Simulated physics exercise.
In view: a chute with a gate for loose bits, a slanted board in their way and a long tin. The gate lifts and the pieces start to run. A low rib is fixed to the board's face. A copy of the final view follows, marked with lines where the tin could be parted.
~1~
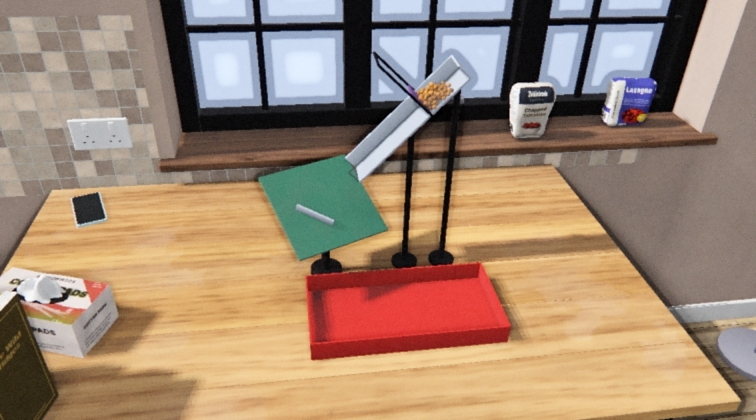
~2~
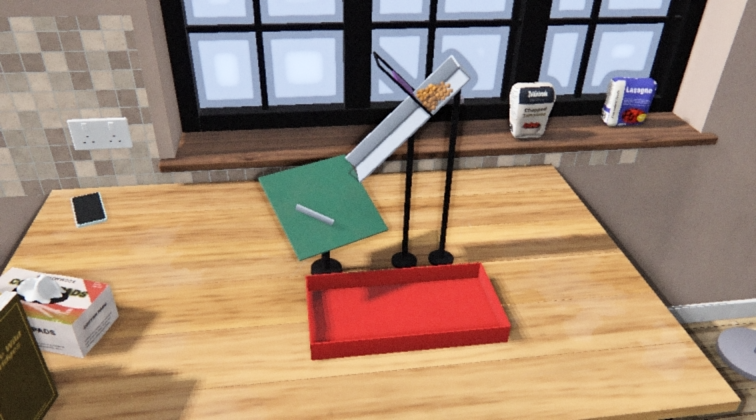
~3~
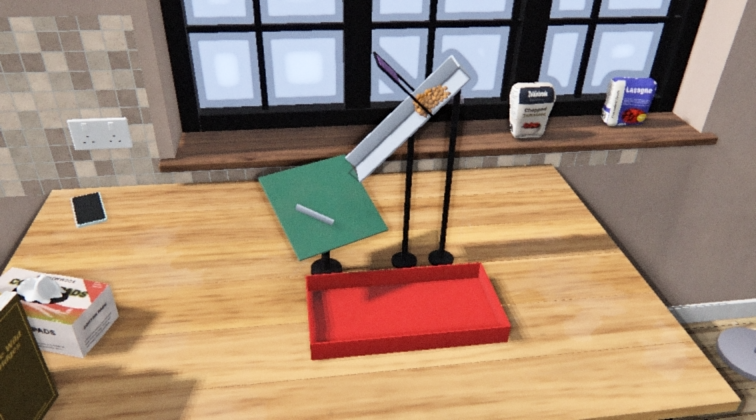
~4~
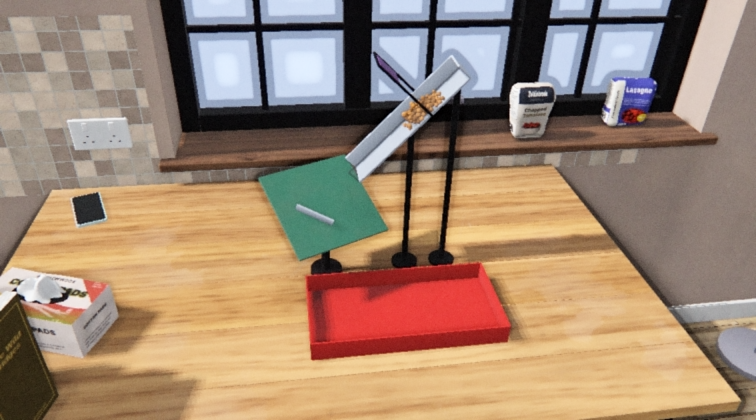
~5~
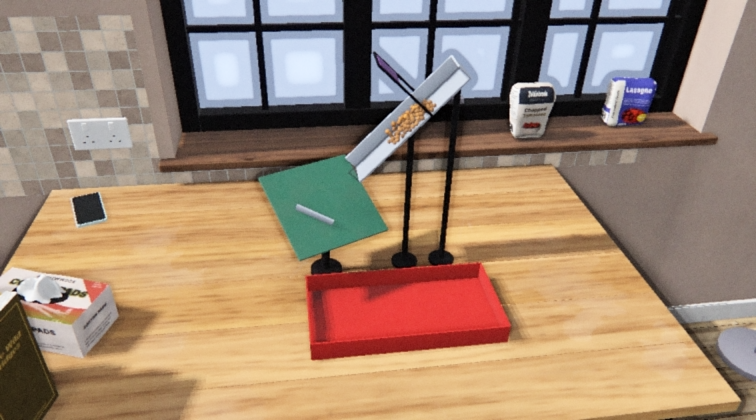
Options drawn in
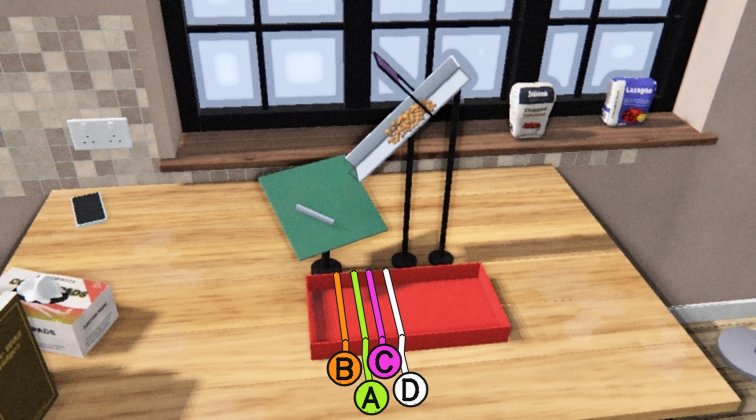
Small tan-orange pieces, like roasted chickpeas, sit bunched near the top of a pale, steep chute above a wooden kitchen table, seen from slightly above, before a black-framed window. Below the chute are a tilted green board with a light rib and an empty red tin, with packets on the sill to the right. The dark gate lifts, and the pieces slide down leftward, spreading partway along the chute, while the camera stays still.
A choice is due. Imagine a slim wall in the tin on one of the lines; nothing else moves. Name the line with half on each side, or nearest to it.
C beats the others.
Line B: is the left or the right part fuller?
More lands on the right.
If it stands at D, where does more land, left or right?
Left.
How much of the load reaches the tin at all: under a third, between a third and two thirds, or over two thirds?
Over two thirds.
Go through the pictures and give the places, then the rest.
Load behind the gate at (435, 93), roasted chickpeas; lip of the chute at (358, 175), sloping fairly steeply, in the first picture.
Middle of the board at (324, 204), tilted gently; middle of its low edge at (346, 244); of its high edge at (303, 165), in the second picture.
Front corners of the tin at (311, 344) and (510, 326), empty; front of the load at (417, 110), in the third picture.
Middle of the load at (421, 108); its front at (405, 125), about a quarter of the way to the lip; rib from (297, 205) to (334, 221), in the fourth picture.
Middle of the load at (409, 120); its front at (389, 142), about half of the way to the lip, in the fifth picture.
On the marked copy, line A crosses the front rim at (365, 339); line B crosses the front rim at (345, 341); line C crosses the front rim at (382, 338); line D crosses the front rim at (401, 336).
Choosing A, of what is caught, a small part on the left of the divider, most on the right.
Choosing B, of what is caught, a small part on the left of the divider, nearly all on the right.
Choosing C, of what is caught, about two thirds on the left of the divider, about a third on the right.
Choosing D, of what is caught, most on the left of the divider, a small part on the right.
